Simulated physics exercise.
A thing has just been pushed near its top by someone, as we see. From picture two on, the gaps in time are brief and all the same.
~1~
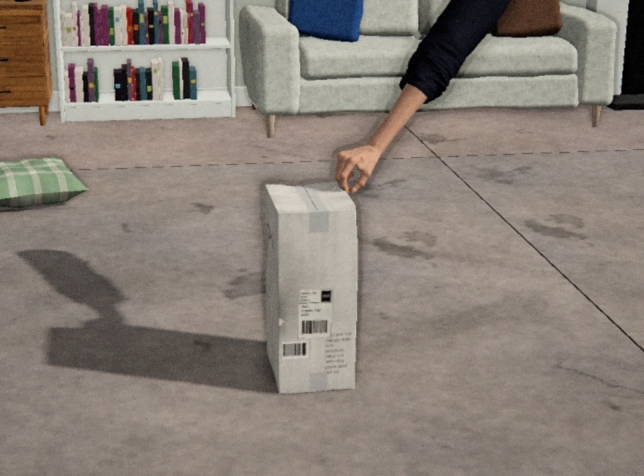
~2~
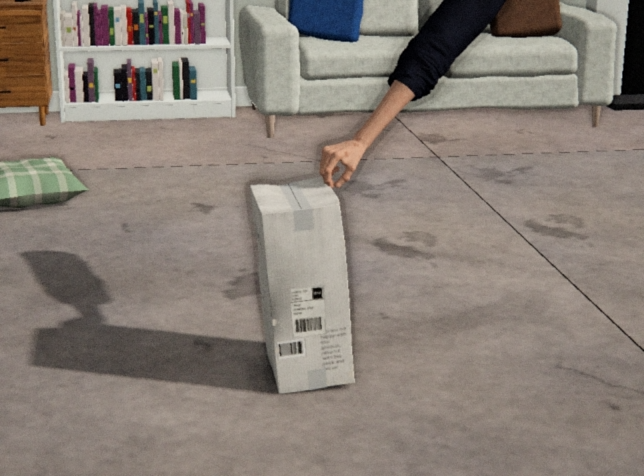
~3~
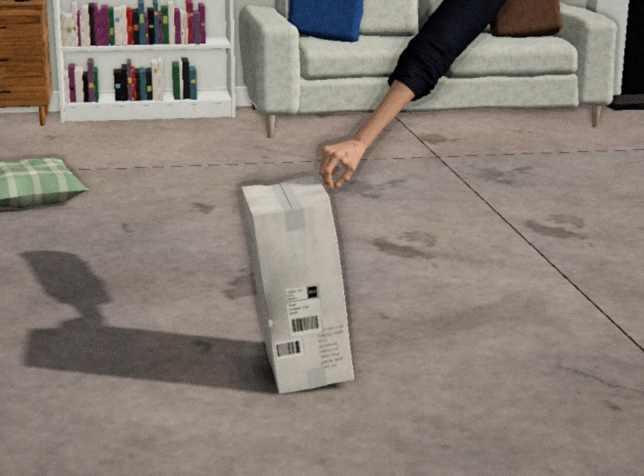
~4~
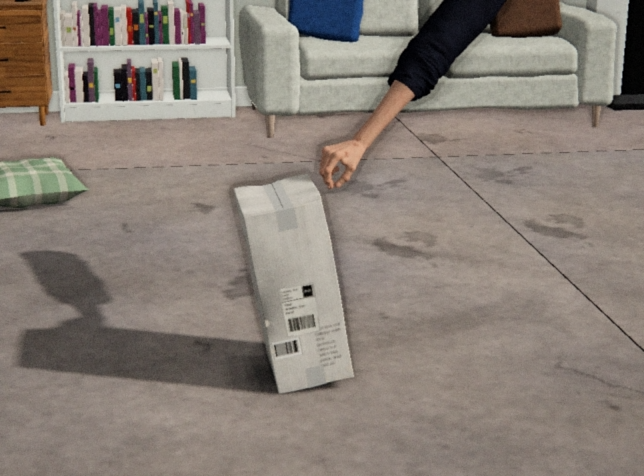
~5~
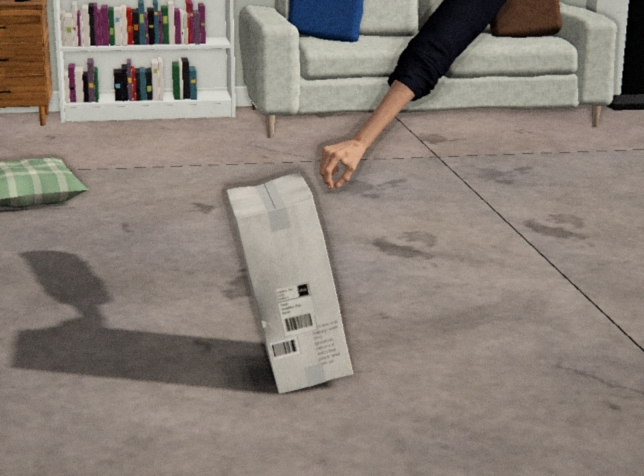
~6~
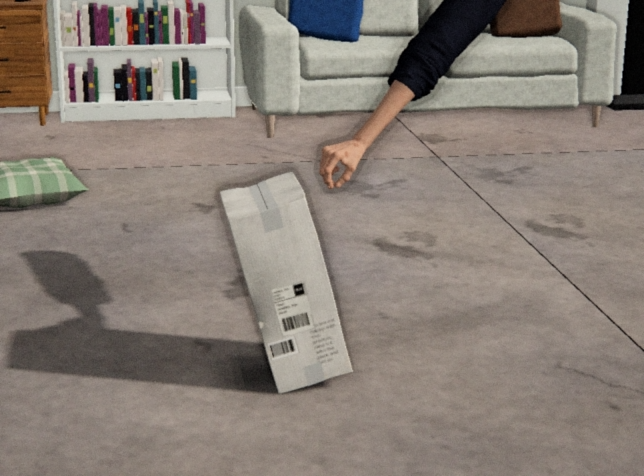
The clip opens with a tall white parcel standing upright on a grey floor, a hand reaching down from the upper right to its top edge. The hand pushes the top leftward and then stays still, while the parcel leans gradually farther left, separating from the fingers, and its shadow shifts slightly.
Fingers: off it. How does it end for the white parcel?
Most likely it won't stay up after that push.
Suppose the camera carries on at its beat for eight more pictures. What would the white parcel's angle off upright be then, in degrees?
Roughly 30° from upright.
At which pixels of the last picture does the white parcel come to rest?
The middle ends up near (171, 345).
Then, 0.28 s later than the last frame, white parcel 42° off upright near (237, 288).
When it is over, the white parcel topples, near (171, 345).
